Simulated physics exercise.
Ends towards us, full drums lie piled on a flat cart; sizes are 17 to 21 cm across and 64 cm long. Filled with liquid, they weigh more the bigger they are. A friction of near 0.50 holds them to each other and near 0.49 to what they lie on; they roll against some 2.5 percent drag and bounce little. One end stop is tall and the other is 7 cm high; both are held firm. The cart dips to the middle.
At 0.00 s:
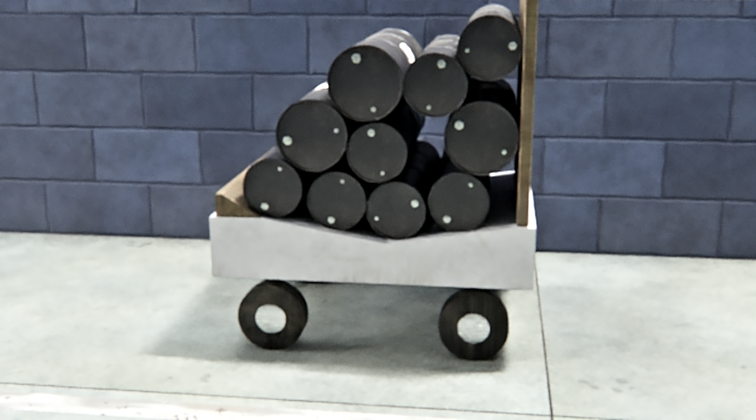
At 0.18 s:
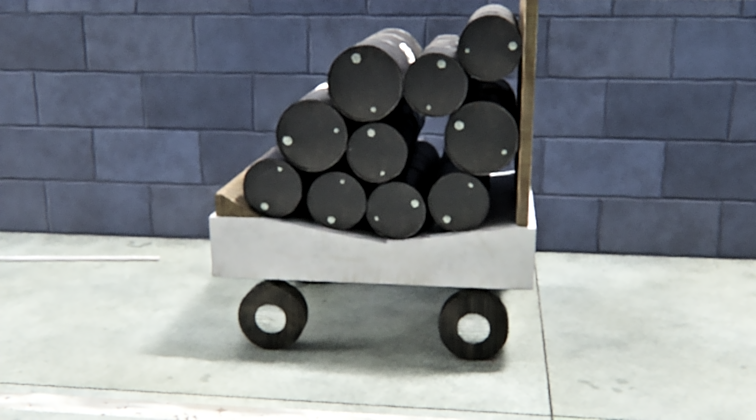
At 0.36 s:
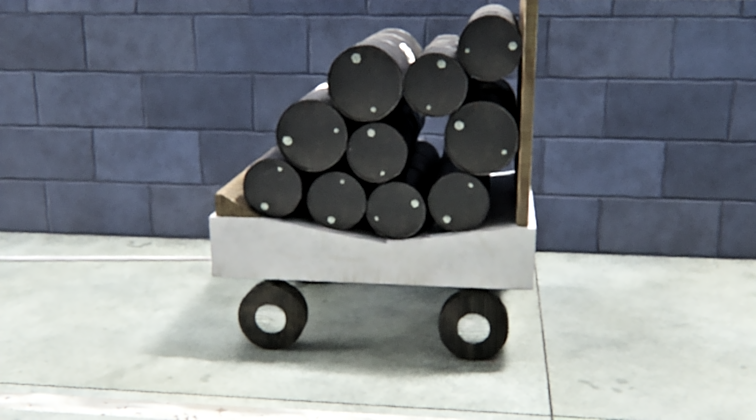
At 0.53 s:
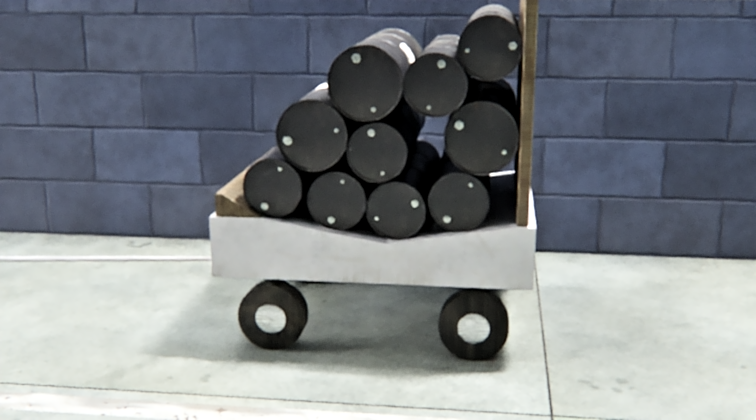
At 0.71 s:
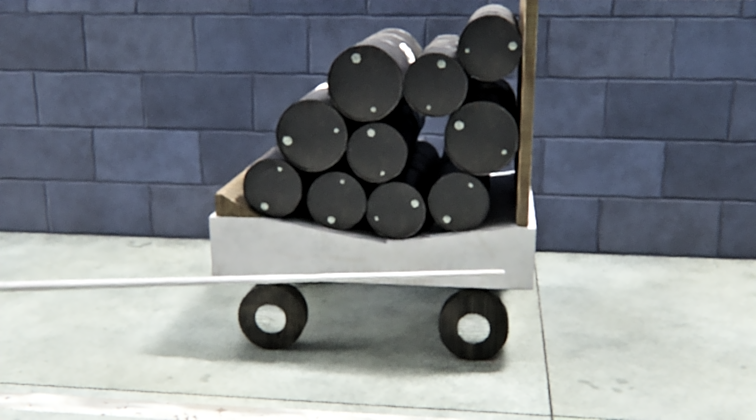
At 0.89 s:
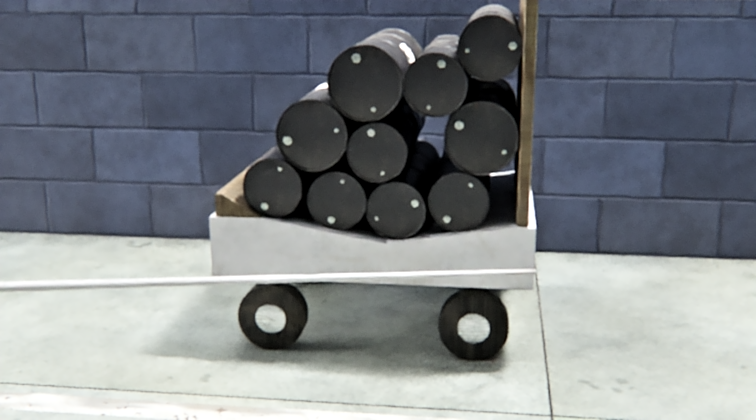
In front of a blue block wall, black drums sat stacked on a white cart, completely still, while a thin white pointer appeared briefly at the left, withdrew, then reached across toward the right end.
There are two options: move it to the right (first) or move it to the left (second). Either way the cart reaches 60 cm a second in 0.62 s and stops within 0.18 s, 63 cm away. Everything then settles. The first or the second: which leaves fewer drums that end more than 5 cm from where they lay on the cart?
The first: 0 against 3.
First choice, 1.31 s in, cart 60 cm along; 0 now displaced over 5 cm.
First choice, at rest by 1.9 s, 0 moved over 5 cm; not one over the end stops; top of the pile 62 cm high, from 62 cm.
Second choice, 1.45 s in, cart 63 cm along; 0 now displaced over 5 cm; the one last seen at (435, 86) 1.2 cm down.
Second choice, at rest by 2.2 s, 3 moved over 5 cm; not one over the end stops; the one last seen at (435, 86) 5 cm left and 9 cm down; top of the pile 55 cm high, from 62 cm.
